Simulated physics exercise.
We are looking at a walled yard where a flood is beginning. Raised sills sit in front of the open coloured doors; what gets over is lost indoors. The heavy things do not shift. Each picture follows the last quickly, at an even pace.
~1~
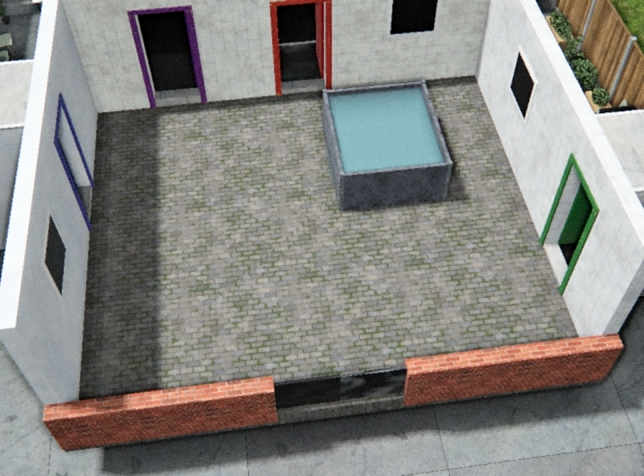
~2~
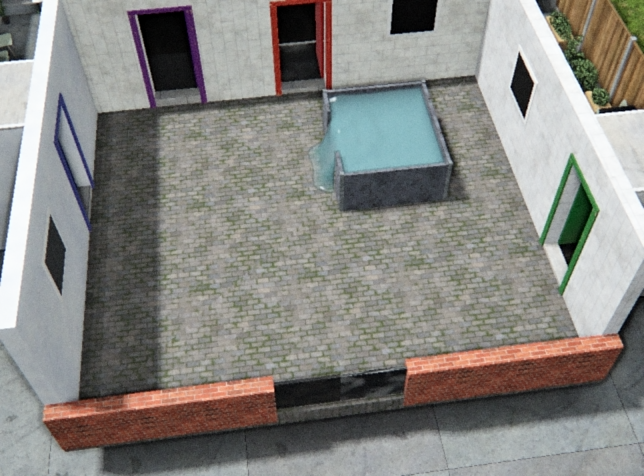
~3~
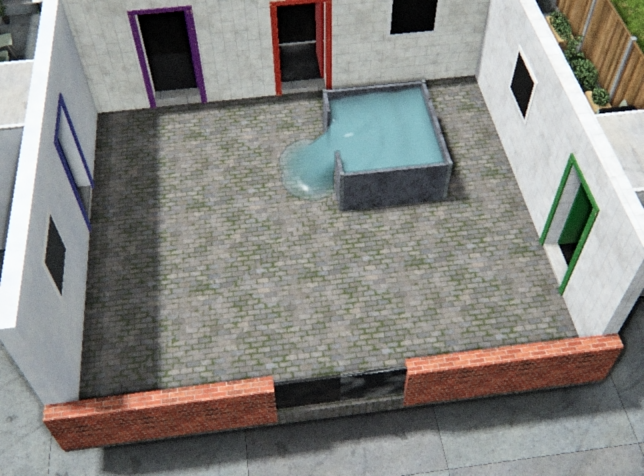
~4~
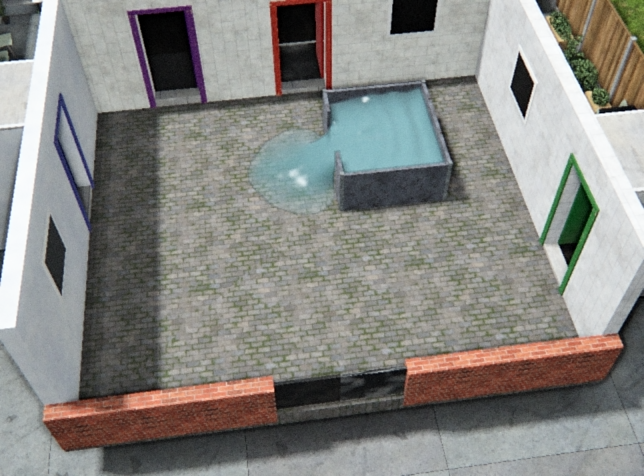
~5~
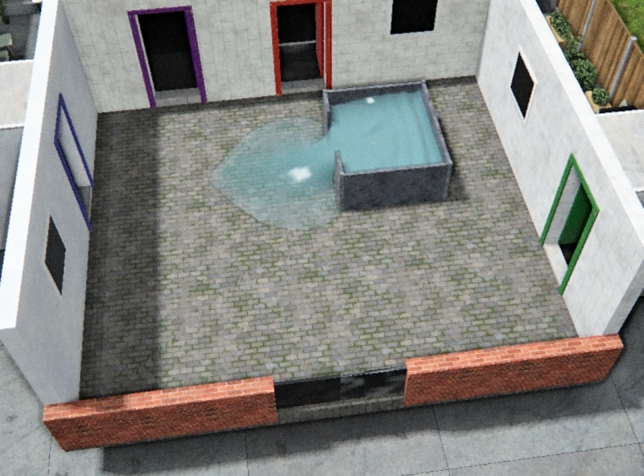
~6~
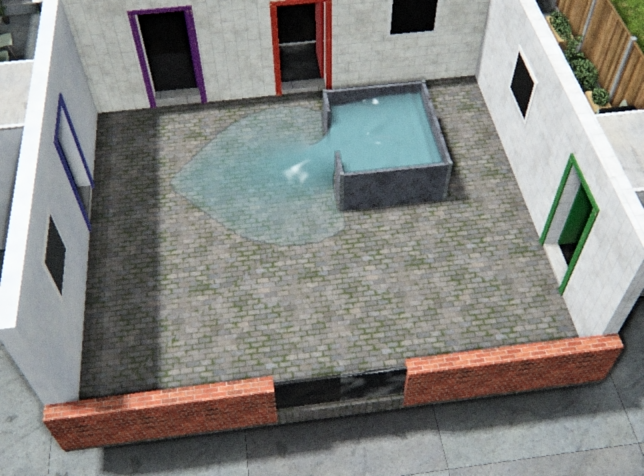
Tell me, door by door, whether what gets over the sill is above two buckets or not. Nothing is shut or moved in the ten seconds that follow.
Green door: Not above; purple door: Not above; blue door: Above; red door: Not above.
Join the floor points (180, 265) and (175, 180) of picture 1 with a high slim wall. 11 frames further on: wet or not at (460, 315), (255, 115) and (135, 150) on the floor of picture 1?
Results in order: Bone-dry / swamped / swamped.
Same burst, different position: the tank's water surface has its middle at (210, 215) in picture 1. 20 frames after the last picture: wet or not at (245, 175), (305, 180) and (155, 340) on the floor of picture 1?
Readings in order: No flood; no flood; flood.
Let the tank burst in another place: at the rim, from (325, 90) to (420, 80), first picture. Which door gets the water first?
That one is the door marked red.
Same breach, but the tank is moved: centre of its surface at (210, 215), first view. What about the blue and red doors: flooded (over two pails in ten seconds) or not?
Note: Blue door exceeds the mark; red door falls short.
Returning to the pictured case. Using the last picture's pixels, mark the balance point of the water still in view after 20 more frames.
About (243, 190).
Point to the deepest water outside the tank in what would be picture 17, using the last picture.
Deepest point: About (116, 118).
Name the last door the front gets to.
That would be the green door.
A moment on, water covers 35 % of the floor; the green door not reached, the purple door wet at the sill, nothing in, the blue door under two buckets in, the red door wet at the sill, nothing in.
Next, water covers 45 % of the floor; the green door not reached, the purple door wet at the sill, nothing in, the blue door over two buckets in, the red door wet at the sill, nothing in.
Then, water covers 45 % of the floor; the green door not reached, the purple door wet at the sill, nothing in, the blue door far over two buckets in, the red door wet at the sill, nothing in.
Later, water covers 60 % of the floor; the green door not reached, the purple door under two buckets in, the blue door far over two buckets in, the red door wet at the sill, nothing in.
In the end, water covers 95 % of the floor; the green door under two buckets in, the purple door under two buckets in, the blue door far over two buckets in, the red door wet at the sill, nothing in.
